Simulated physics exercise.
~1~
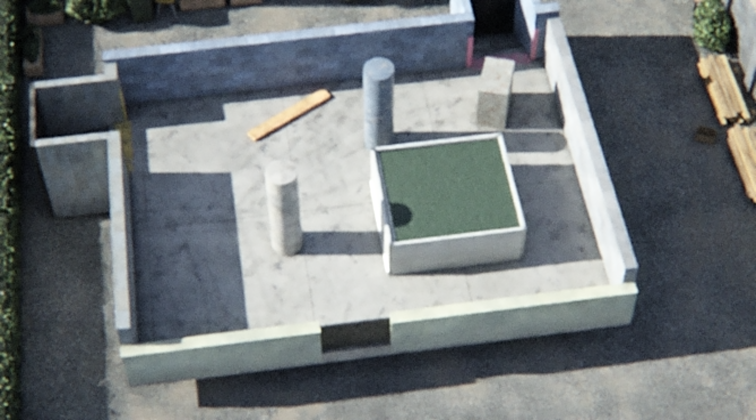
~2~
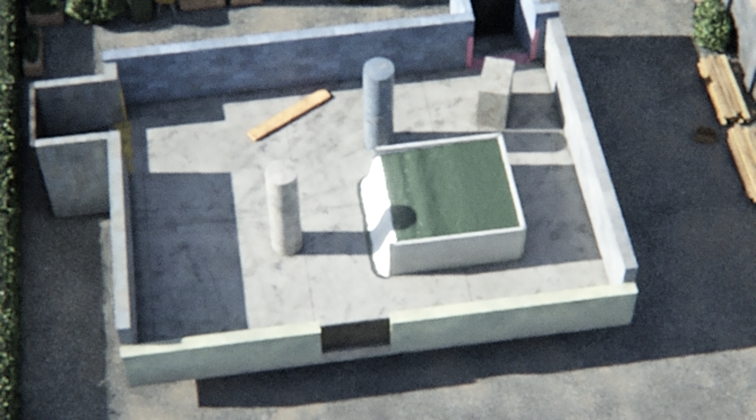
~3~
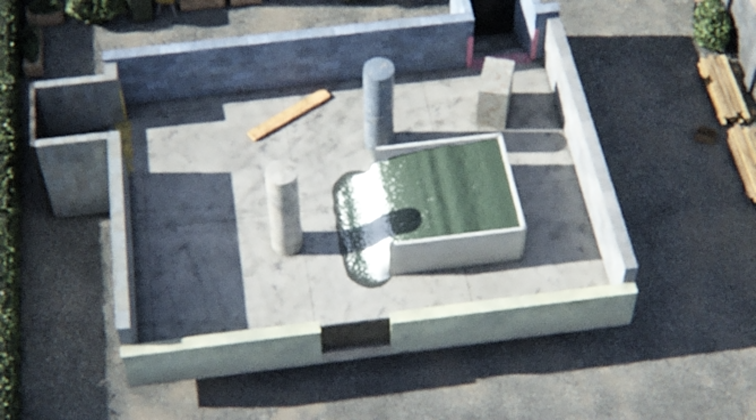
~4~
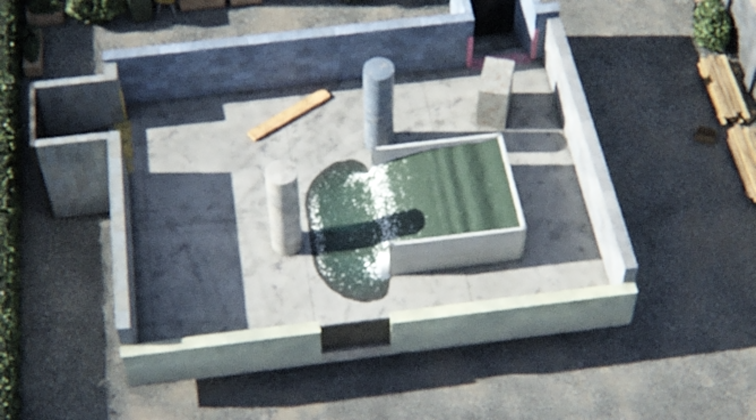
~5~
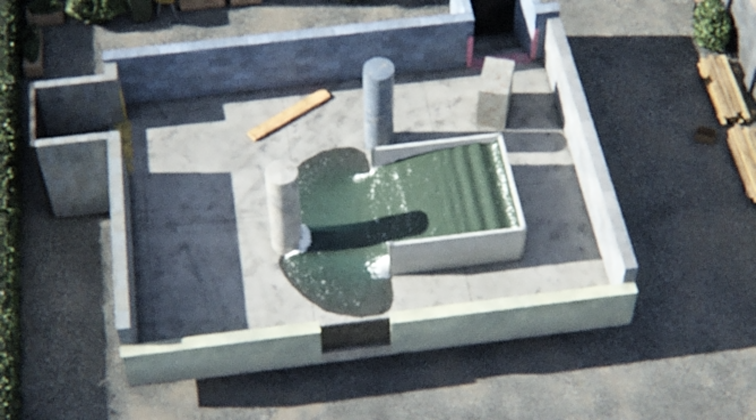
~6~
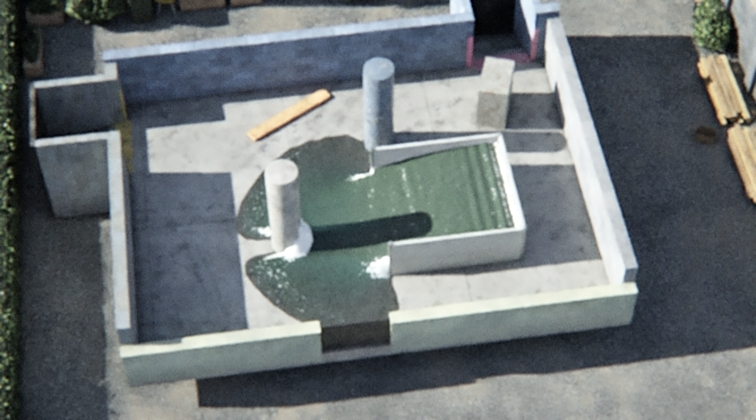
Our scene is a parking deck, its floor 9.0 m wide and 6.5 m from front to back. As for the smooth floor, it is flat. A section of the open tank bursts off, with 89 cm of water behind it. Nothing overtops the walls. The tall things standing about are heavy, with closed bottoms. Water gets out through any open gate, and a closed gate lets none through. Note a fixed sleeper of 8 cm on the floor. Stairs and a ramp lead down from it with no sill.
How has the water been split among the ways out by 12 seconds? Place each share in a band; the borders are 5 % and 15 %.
Split: Gateway, less than 5 %; stairwell (marked pink), under 5 %; ramp down (marked yellow), more than 15 %.
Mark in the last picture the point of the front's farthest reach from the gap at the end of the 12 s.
That's around (125, 106) in the last picture.
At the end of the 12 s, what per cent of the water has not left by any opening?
Close to 70 in a hundred remains.
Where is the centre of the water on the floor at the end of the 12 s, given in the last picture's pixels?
Near (341, 195).
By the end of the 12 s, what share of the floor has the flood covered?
Around 100 per cent.
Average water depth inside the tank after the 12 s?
Some 6 cm on average.
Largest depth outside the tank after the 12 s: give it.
It gets to some 14 cm.
A moment later water covers 45 % of the floor and is deepest (57 cm) near (310, 243); gone so far, the gateway 0 %, the stairwell (marked pink) 0 %, the ramp down (marked yellow) 0 %.
Soon after water covers 55 % of the floor and is deepest (52 cm) near (140, 357); gone so far, the gateway 0 %, the stairwell (marked pink) 0 %, the ramp down (marked yellow) 1 %.
Next water covers 55 % of the floor and is deepest (38 cm) near (140, 366); gone so far, the gateway 0 %, the stairwell (marked pink) 0 %, the ramp down (marked yellow) 7 %.
Later on water covers 80 % of the floor and is deepest (22 cm) near (250, 137); gone so far, the gateway 0 %, the stairwell (marked pink) 0 %, the ramp down (marked yellow) 19 %.
At the end water covers 100 % of the floor and is deepest (14 cm) near (437, 71); gone so far, the gateway 0 %, the stairwell (marked pink) 3 %, the ramp down (marked yellow) 28 %.
